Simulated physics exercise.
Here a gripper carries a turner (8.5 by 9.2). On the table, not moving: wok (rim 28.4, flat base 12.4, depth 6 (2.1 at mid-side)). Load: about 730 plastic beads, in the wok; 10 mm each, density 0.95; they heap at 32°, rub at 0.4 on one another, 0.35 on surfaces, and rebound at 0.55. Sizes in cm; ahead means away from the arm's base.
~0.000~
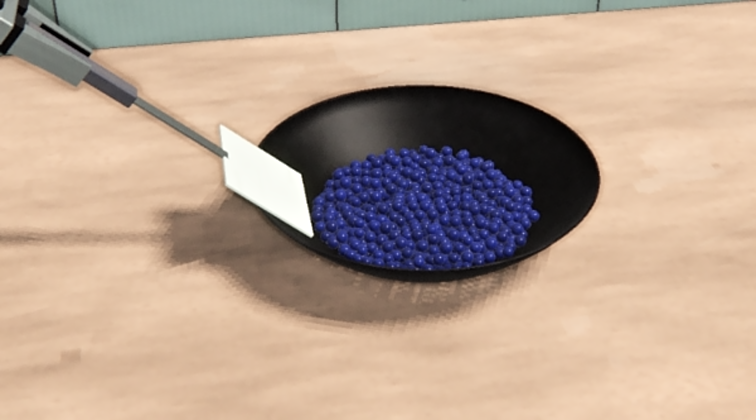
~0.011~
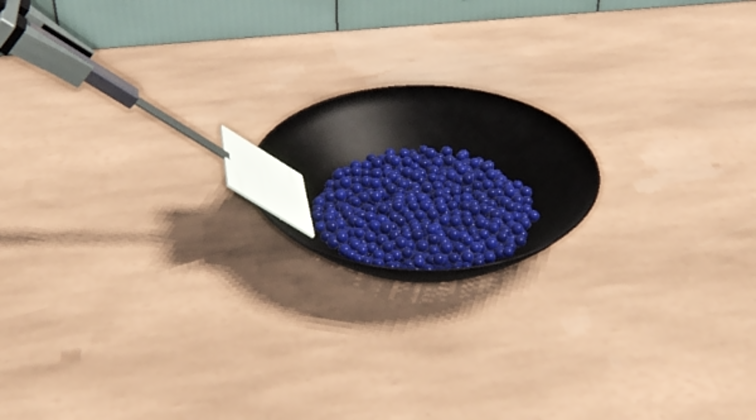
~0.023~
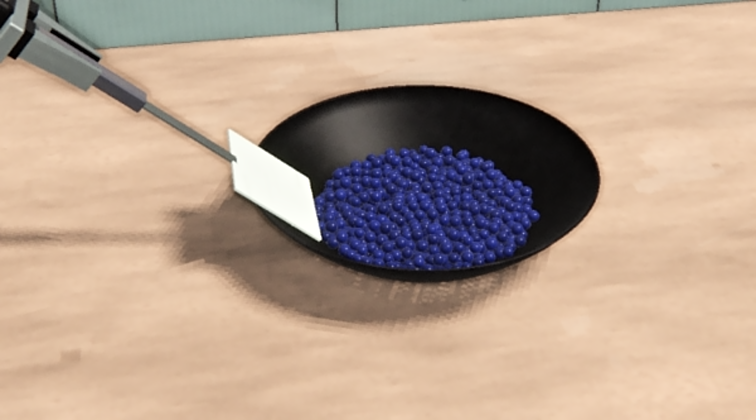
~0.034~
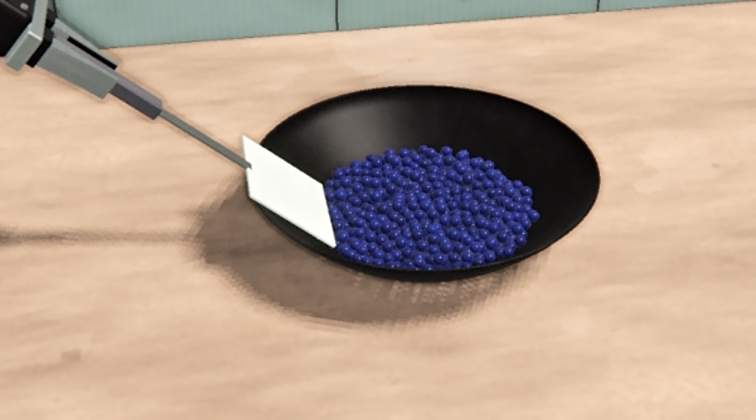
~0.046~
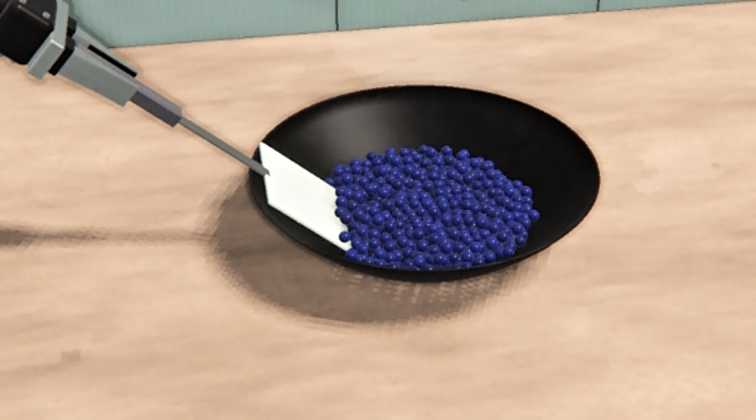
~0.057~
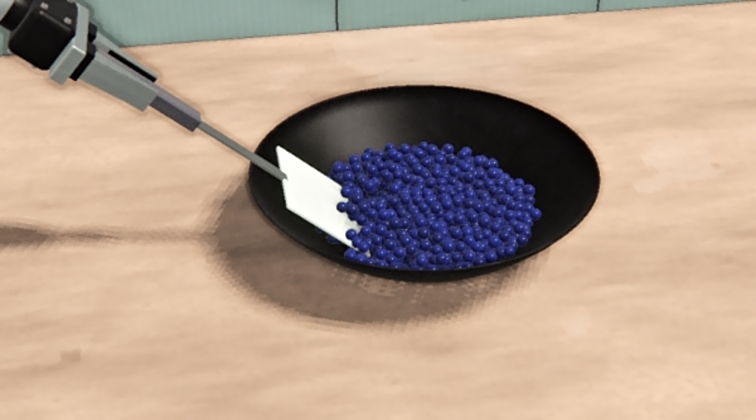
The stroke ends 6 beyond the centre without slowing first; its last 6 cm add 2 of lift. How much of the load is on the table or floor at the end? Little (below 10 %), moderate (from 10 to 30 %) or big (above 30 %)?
A moderate share, from 10 to 30 %, ends on the table or floor.
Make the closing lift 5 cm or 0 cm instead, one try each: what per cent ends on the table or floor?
About 15 and 10 per cent.
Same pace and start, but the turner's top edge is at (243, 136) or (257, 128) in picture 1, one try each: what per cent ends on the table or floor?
About 25 and 25 per cent.
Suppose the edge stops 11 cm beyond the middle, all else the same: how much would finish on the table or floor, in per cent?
It would be near 50 per cent.
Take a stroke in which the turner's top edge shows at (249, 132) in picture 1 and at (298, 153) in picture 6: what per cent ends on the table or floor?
About 20 per cent.
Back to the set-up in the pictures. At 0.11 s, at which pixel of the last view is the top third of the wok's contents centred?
Near (449, 184).
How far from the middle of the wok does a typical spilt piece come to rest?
About 28 cm.
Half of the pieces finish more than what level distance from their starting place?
About 5 cm.
After 0.09 s, sloping 41°, highest piece 9 above the table; 729 in the wok.
After 0.11 s, sloping 41°, highest piece 11 above the table; 729 in the wok.
After 0.33 s, sloping 41°, highest piece 8 above the table; 592 in the wok, 59 on the table or floor, 78 on the blade or in flight.
After 1.38 s, sloping 41°, highest piece 5 above the table; 586 in the wok, 143 on the table or floor.
At rest, 586 in the wok, 143 on the table or floor. That is 20 % on the table or floor.
